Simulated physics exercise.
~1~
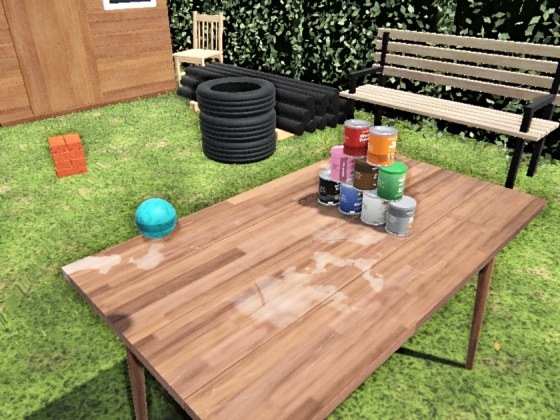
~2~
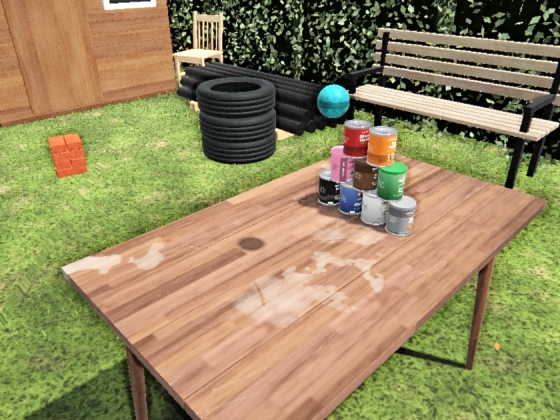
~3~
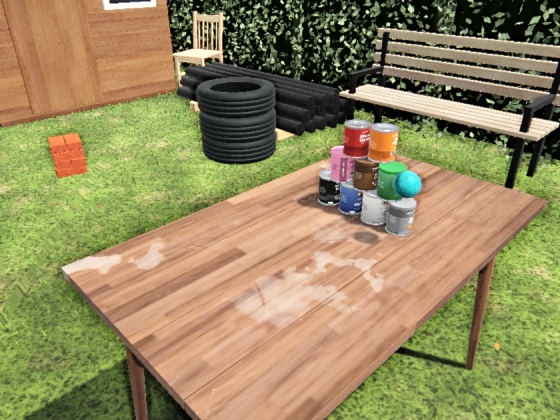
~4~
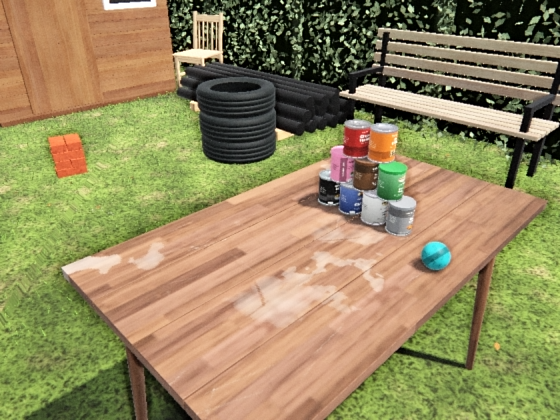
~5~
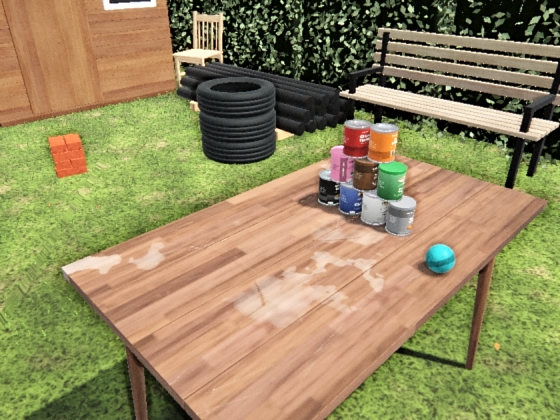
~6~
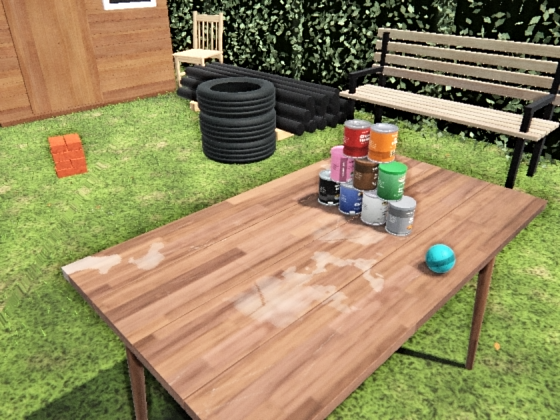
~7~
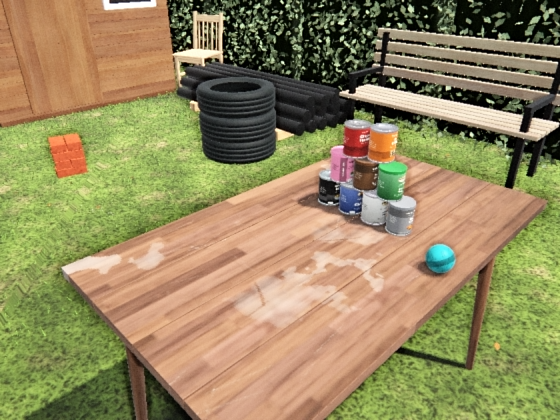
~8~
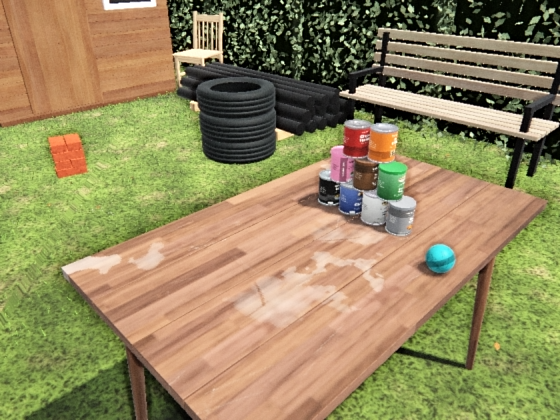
In the video, a turquoise ball flies up and to the right over a wooden garden table, then drops against the right side of a stacked pile of colourful tins. It lands on the tabletop and comes to rest near the right edge, with the pile still standing.
